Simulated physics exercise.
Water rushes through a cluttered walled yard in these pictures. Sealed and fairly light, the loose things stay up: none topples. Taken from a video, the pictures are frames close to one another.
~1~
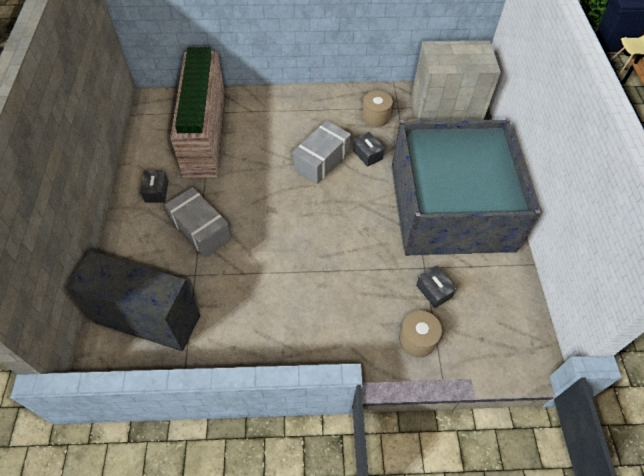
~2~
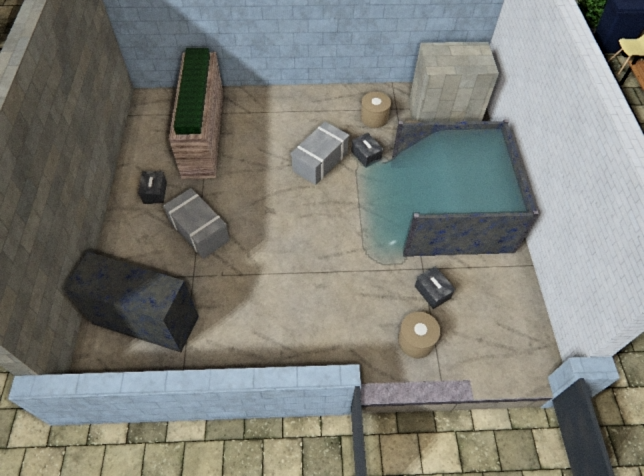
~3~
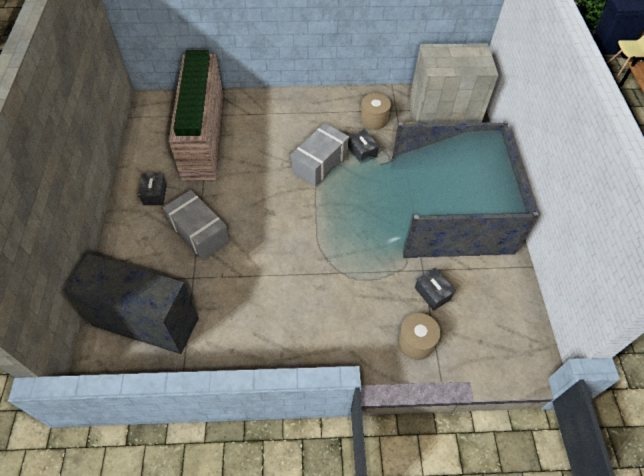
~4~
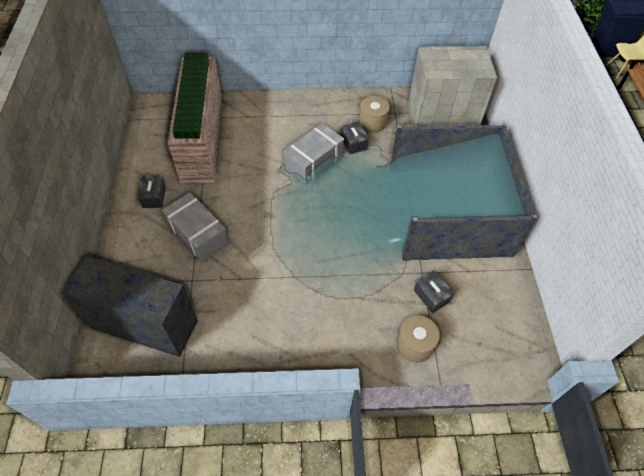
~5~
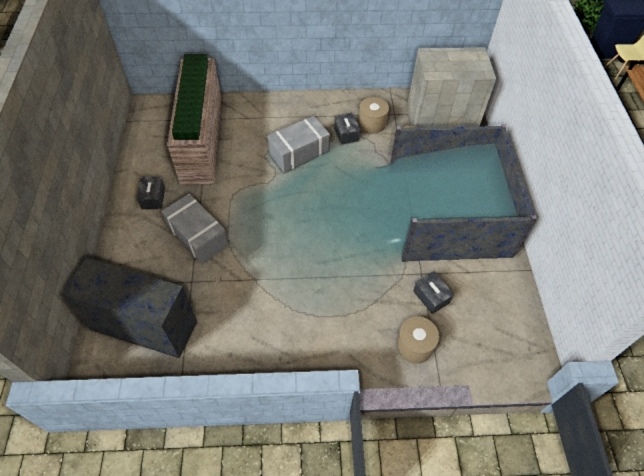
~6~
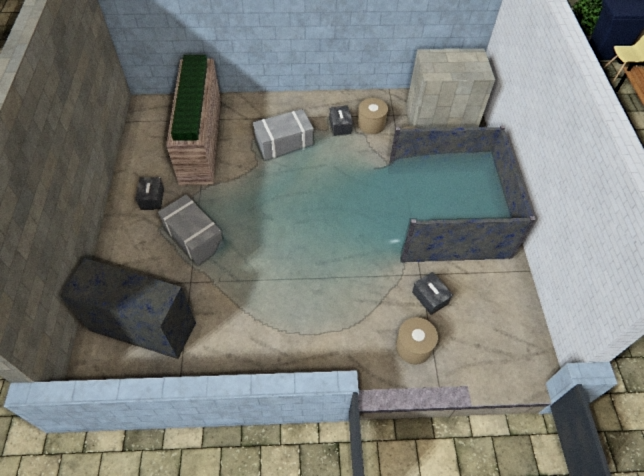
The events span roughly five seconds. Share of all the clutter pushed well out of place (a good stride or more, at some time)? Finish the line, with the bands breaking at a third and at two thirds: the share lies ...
The share lies between a third and two thirds.
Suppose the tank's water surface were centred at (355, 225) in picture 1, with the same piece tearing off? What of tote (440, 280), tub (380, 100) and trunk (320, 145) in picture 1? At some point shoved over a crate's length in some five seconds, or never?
Well, the first one didn't get far, the second didn't get far, and the third didn't get far.
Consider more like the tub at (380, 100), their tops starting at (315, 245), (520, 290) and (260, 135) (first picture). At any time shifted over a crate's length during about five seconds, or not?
Results - 1: Ends up far away; 2: Doesn't go far; 3: Ends up far away.
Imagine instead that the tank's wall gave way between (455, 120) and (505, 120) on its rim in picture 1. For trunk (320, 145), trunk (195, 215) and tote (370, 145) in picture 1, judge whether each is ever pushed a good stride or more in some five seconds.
Object by object: Covered the distance, covered the distance, covered the distance.
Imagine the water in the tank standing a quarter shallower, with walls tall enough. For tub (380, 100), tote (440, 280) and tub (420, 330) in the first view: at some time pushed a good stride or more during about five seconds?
In turn: Not that far, not that far, under that.
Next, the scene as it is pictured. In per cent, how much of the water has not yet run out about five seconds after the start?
It comes out at 100 parts in a hundred.
A moment on, 3 of 8 are well off their spots; 0 afloat.
Next, 4 of 8 are well off their spots; 2 afloat.
Later, 4 of 8 are well off their spots; 4 afloat.
In the end, 2 of 8 are well off their spots, and 4 have been at some point; 3 afloat.
